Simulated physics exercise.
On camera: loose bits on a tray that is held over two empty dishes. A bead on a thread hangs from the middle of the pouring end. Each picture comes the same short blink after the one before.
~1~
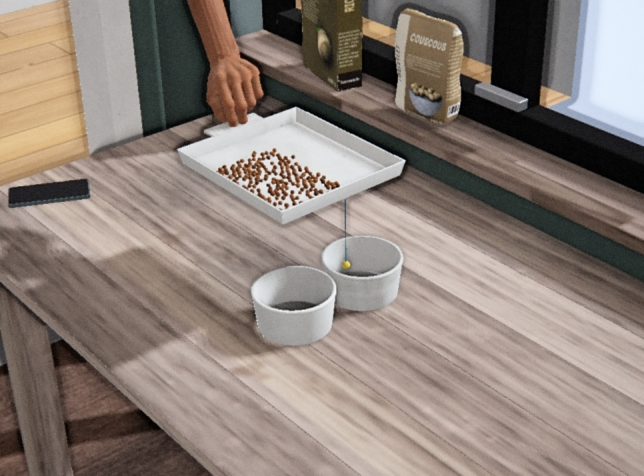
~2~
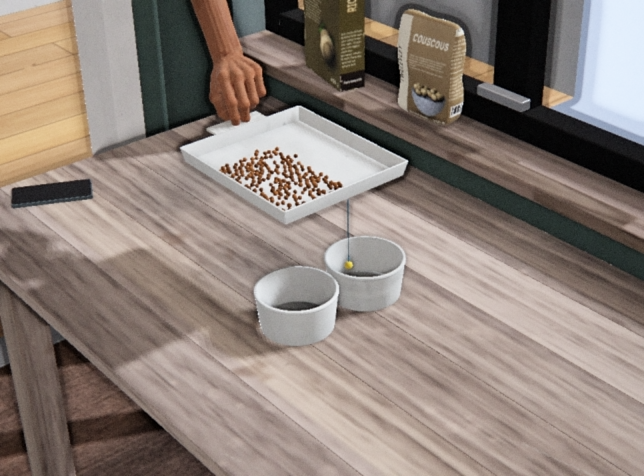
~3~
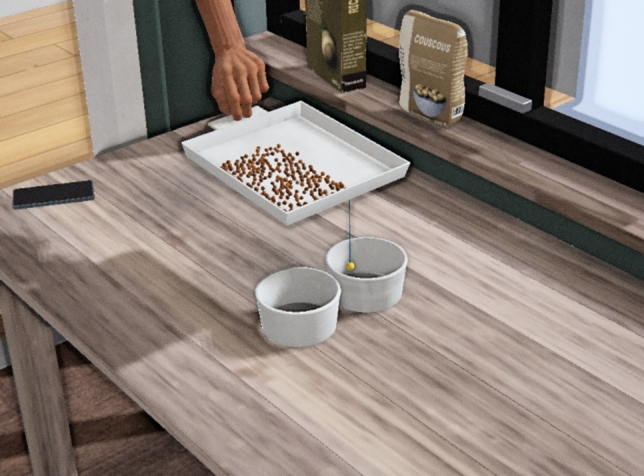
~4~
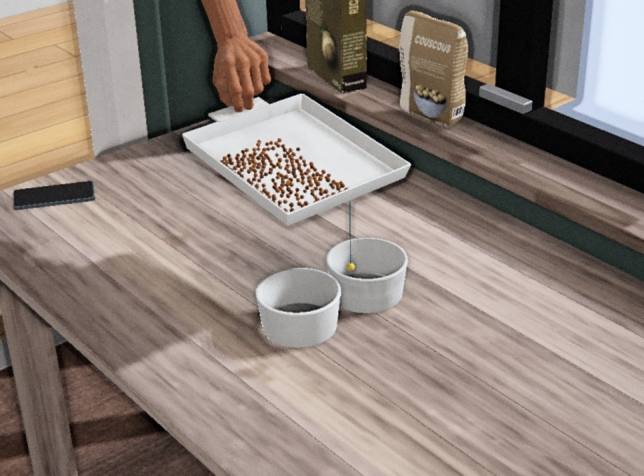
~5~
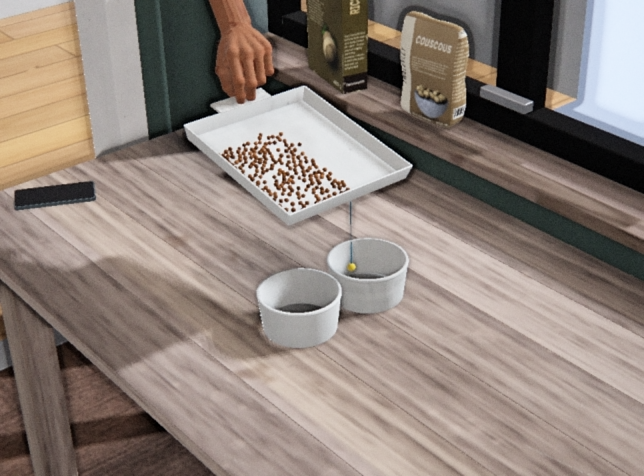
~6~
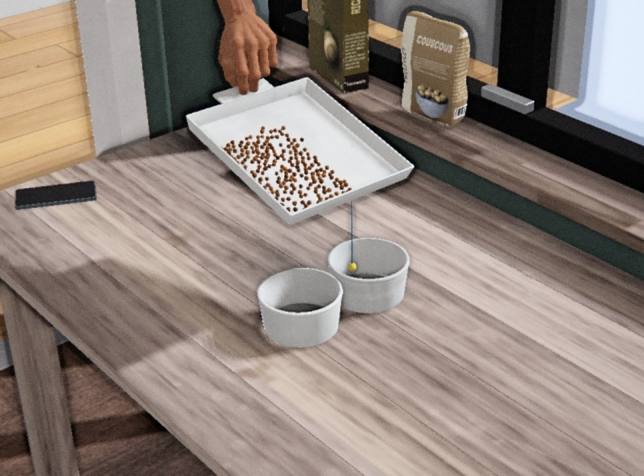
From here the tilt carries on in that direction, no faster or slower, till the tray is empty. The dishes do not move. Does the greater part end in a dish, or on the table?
The two hold less than half of the load.
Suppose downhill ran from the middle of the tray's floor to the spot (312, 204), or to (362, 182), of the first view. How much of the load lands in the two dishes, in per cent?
Roughly 70 per cent, and 60 per cent.
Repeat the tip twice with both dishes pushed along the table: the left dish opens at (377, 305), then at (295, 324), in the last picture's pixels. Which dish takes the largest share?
First left, then the right one.
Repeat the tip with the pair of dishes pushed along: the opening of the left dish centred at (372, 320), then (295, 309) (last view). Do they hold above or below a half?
One: The larger part. Two: Less than half.
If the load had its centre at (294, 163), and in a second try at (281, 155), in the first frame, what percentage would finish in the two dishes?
The first gives 0 %, the second 0 %.
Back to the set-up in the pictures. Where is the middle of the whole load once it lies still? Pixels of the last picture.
At about (396, 342).
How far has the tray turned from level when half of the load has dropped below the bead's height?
At about 110°.
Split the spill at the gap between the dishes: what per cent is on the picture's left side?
Roughly 10 in a hundred.
Soon, tray tipped steeply; nearly all on the tray; a stray few outside both.
A while on, tray tipped right over; nearly all on the tray; a stray few outside both; a small part in the air.
Towards the end, tray tipped past a quarter turn; a stray few in the right dish; nearly all outside both.
Finally, tray tipped past a quarter turn; none in the left dish; a stray few in the right dish; nearly all outside both.
